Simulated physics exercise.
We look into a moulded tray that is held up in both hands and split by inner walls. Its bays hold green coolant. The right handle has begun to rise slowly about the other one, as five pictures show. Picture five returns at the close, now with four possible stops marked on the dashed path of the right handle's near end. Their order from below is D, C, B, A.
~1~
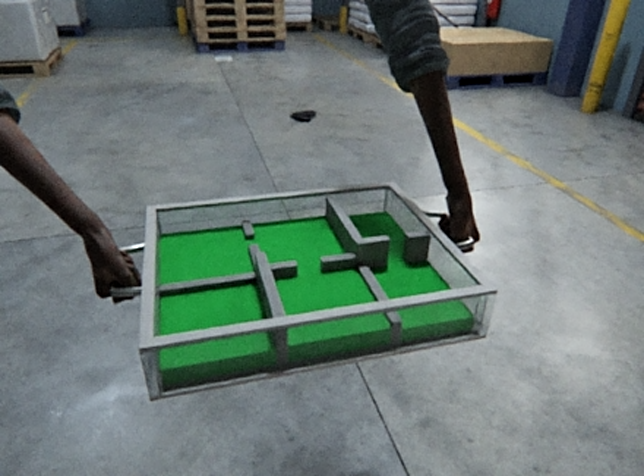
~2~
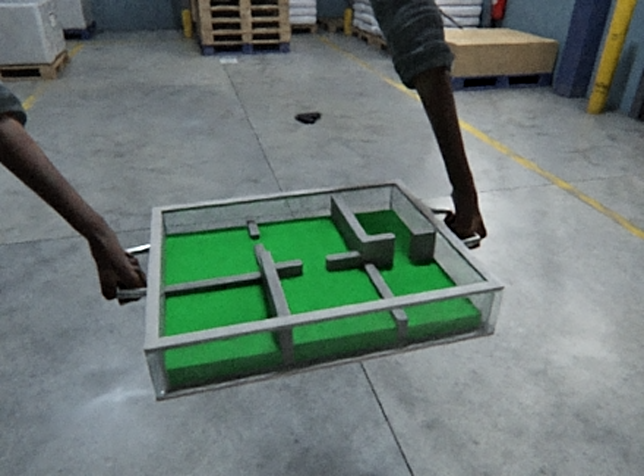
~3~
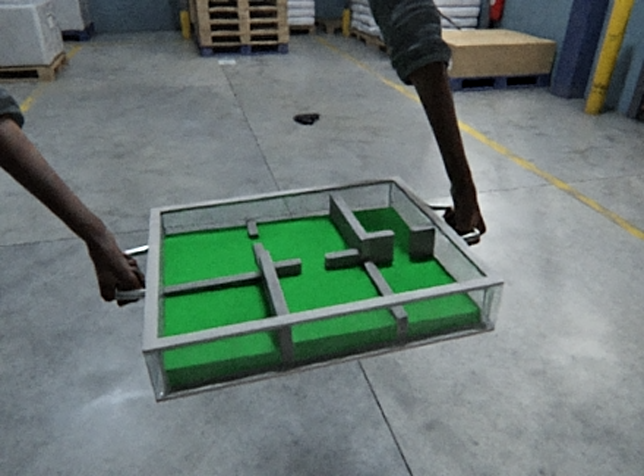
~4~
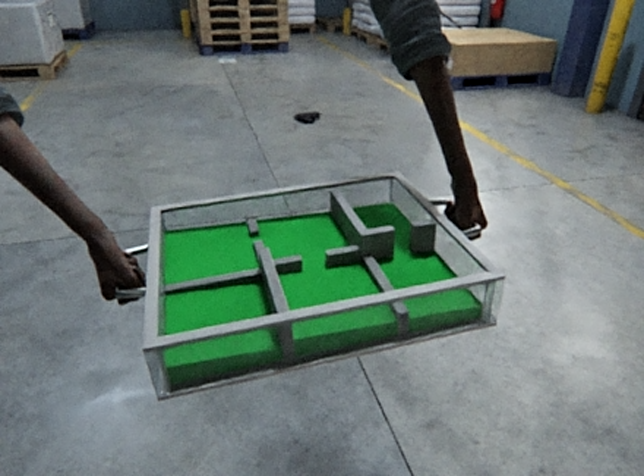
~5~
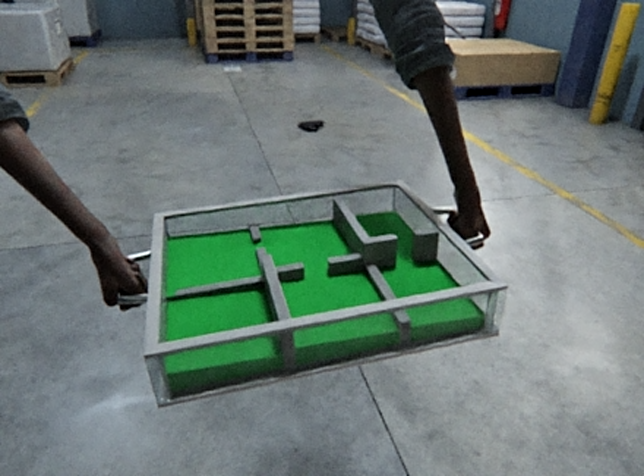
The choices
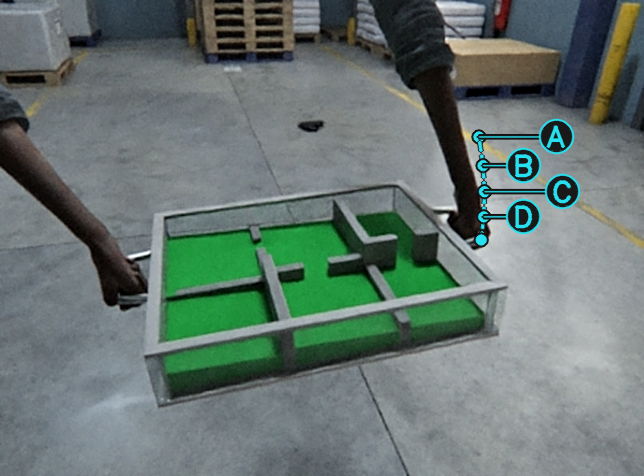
Two hands held up a clear-sided tray split by grey inner walls, with green liquid in its bays, and tilted it very slightly down to the left, while little else moved.
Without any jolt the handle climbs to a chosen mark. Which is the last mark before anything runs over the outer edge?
B.
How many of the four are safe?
Three of them.
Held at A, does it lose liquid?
Yes, it does.
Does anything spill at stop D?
No, that is safe.
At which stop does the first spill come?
It is A.
On the marked copy, A at (478, 136); B at (483, 165); C at (484, 191); D at (483, 216).
With A, about 9 % goes over the rim.
With B, nothing spills; the back left bay holds the most.
With C, nothing spills; the back left bay holds the most.
With D, nothing spills; the back left bay holds the most.
